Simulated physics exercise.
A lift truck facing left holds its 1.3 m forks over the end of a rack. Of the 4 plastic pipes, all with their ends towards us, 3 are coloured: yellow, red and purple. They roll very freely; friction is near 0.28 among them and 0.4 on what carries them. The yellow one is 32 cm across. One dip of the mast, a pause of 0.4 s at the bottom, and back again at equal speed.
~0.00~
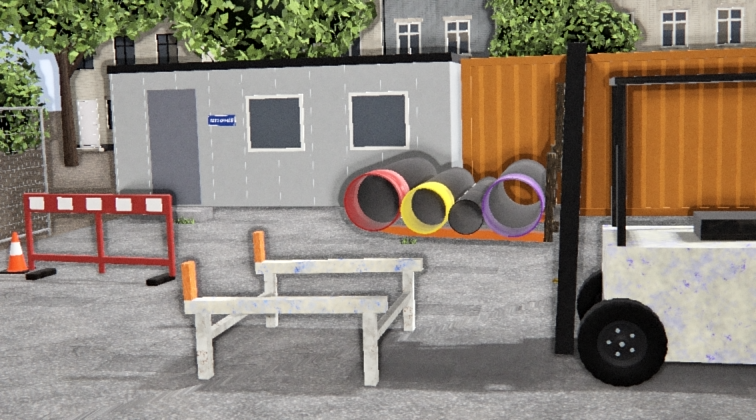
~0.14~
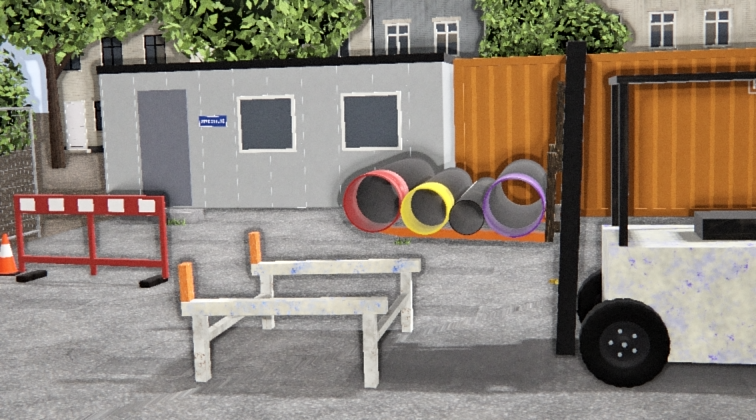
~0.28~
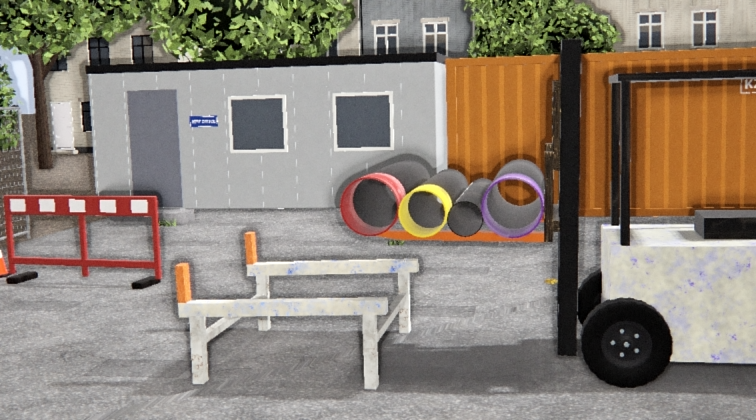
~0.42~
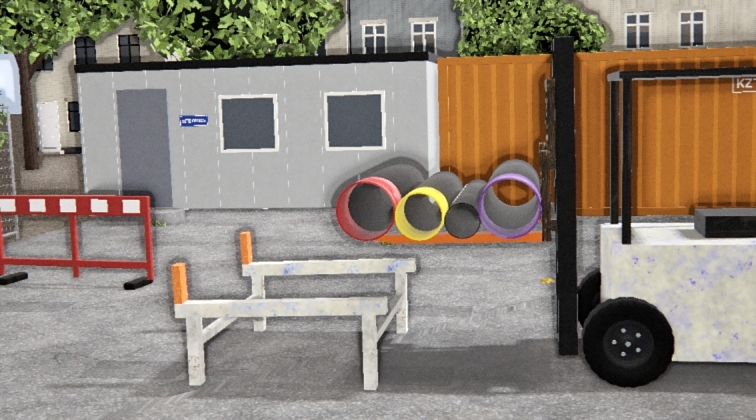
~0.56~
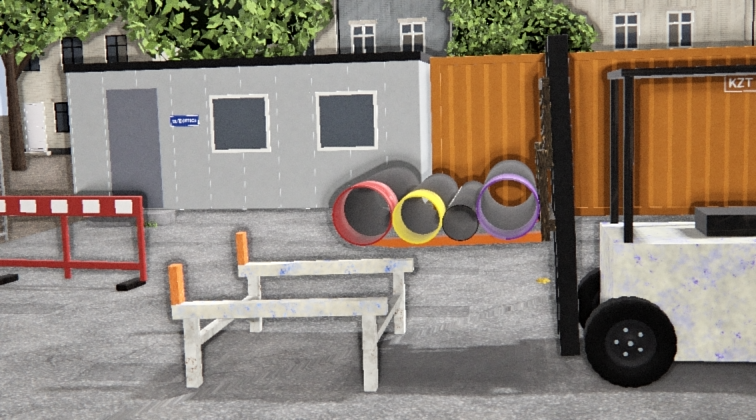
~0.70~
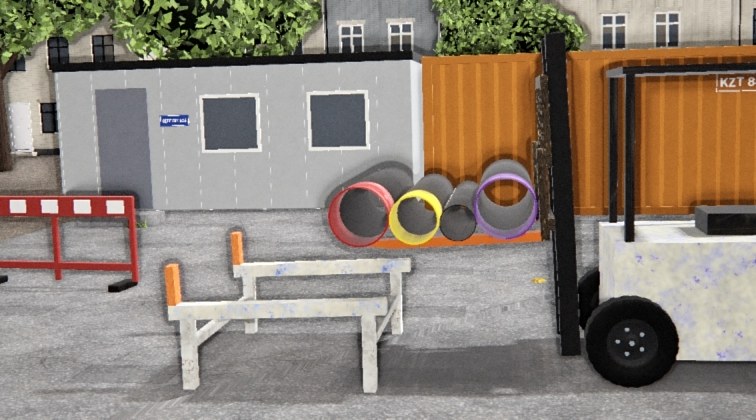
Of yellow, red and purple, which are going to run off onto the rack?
Yellow stays on the forks, red leaves the forks, purple remains on the forks.
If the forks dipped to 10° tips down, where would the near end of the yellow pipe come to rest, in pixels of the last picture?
Around (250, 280).
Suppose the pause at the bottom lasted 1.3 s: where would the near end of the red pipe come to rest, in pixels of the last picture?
Near (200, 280).
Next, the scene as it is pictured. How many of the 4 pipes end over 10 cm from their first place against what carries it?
The count is 1.
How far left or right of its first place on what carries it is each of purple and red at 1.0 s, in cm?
Purple 5 left, red 5 left.
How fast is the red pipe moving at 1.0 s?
Roughly 0.2 m/s.
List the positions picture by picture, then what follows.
The first frame shows yellow at (424, 210), red at (373, 202), purple at (512, 208); forks 2° tips up; 4 of the 4 lie directly on the forks.
The second frame shows yellow at (425, 211), red at (372, 203), purple at (513, 208); forks 2° tips up.
The third frame shows yellow at (423, 213), red at (369, 207), purple at (512, 208); forks 1° tips up.
The fourth frame shows yellow at (419, 216), red at (366, 211), purple at (510, 208); forks 1° tips down.
The fifth frame shows yellow at (417, 219), red at (362, 216), purple at (508, 209); forks 2° tips down.
The sixth frame shows yellow at (414, 220), red at (359, 217), purple at (506, 209); forks 3° tips down.
After 1.0 s, yellow is on the forks, 45 cm from the tips, rolling left; red is on the forks, 10 cm from the tips, rolling left; purple is on the forks, 105 cm from the tips, rolling left; 0 of 4 have left the forks.
After 1.2 s, yellow is on the forks, 40 cm from the tips, rolling left; red is on the forks, 5 cm from the tips, rolling left; purple is on the forks, 100 cm from the tips, rolling left; 0 of 4 have left the forks.
After 1.5 s, yellow is on the forks, 30 cm from the tips, rolling left; red is on the rack, 120 cm from the rack's far end, rolling left; purple is on the forks, 90 cm from the tips, rolling left; 1 of 4 has left the forks.
At rest (4.5 s), yellow is on the forks, 50 cm from the tips; red is on the rack, 25 cm from the rack's far end; purple is on the forks, 110 cm from the tips; 1 of 4 has left the forks.
